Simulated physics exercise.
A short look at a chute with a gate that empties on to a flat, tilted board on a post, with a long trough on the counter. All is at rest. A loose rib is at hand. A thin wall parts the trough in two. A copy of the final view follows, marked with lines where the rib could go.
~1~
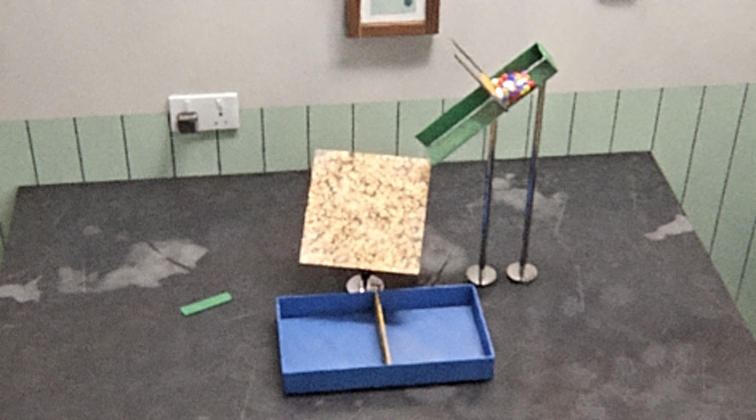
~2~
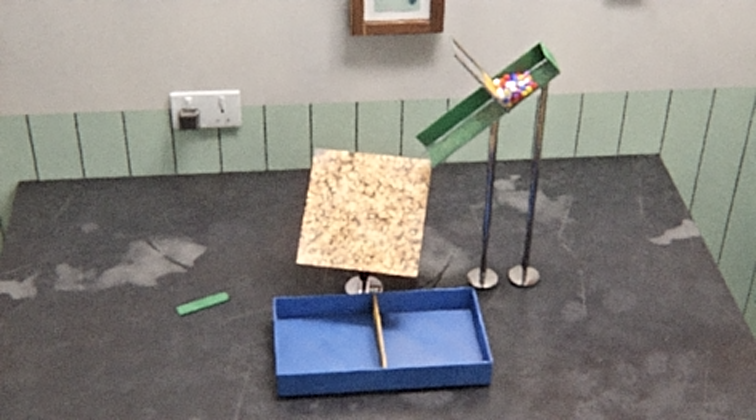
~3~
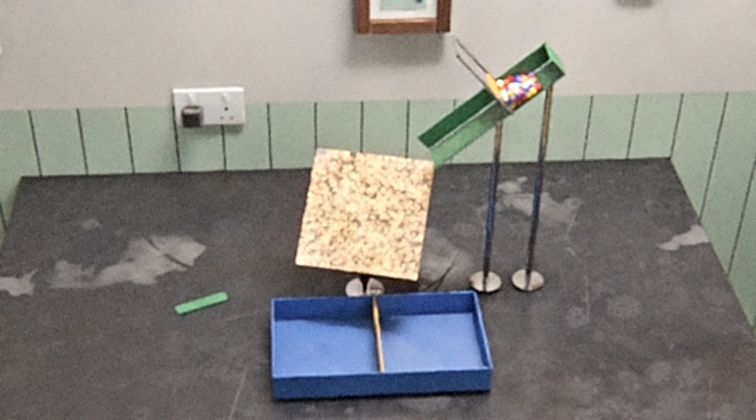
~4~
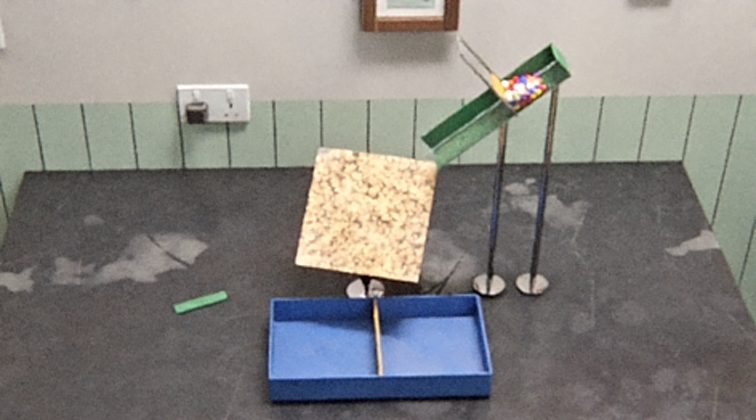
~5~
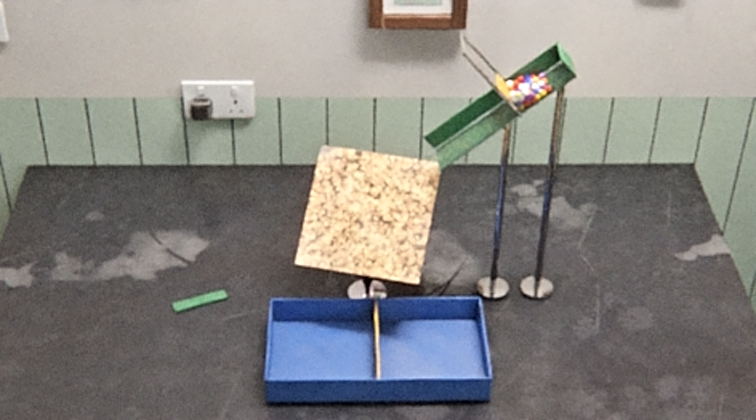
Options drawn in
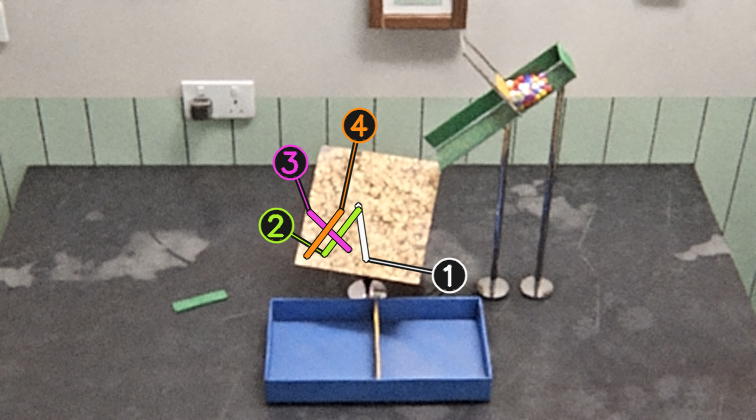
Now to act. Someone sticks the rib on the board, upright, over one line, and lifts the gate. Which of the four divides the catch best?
1.
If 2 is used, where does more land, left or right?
Left.
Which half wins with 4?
The left half.
On the marked copy, line 1 from (358, 205) to (366, 259); line 2 from (358, 209) to (324, 254); line 3 from (309, 212) to (348, 249); line 4 from (340, 211) to (306, 255).
If 1 is chosen, of what is caught, about two thirds in the left half, about a third in the right.
If 2 is chosen, of what is caught, nearly all in the left half, a small part in the right.
If 3 is chosen, of what is caught, most in the left half, a small part in the right.
If 4 is chosen, of what is caught, nearly all in the left half, a small part in the right.
